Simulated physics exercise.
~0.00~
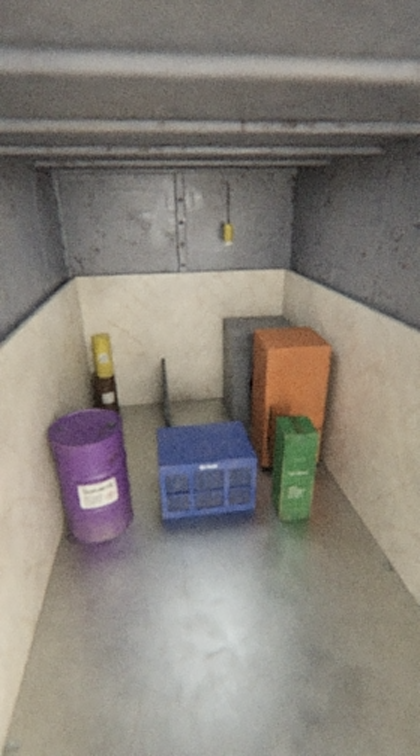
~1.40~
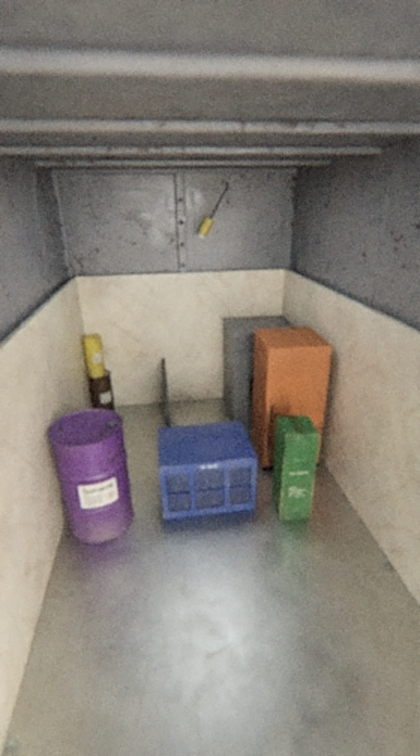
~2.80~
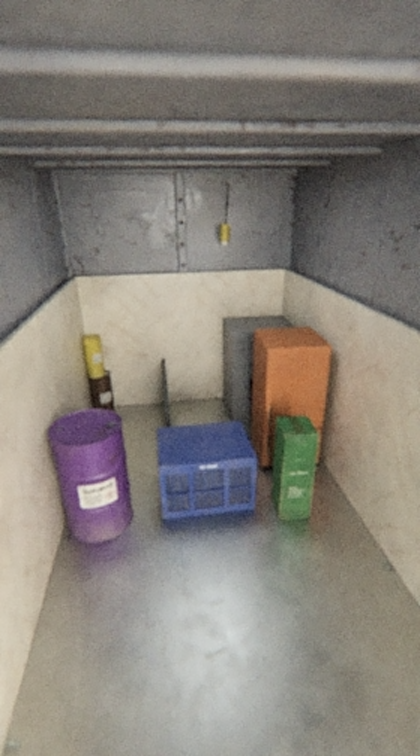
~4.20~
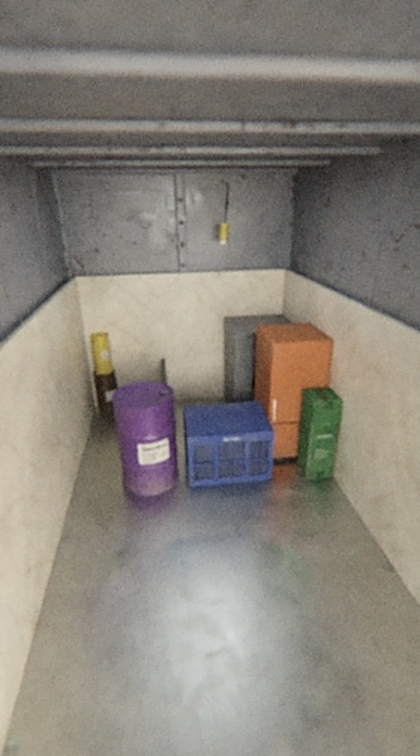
Orange appliance standing in a van load bay as a hanging lamp swings, then purple drum, blue chest and green box shift forwards and right.
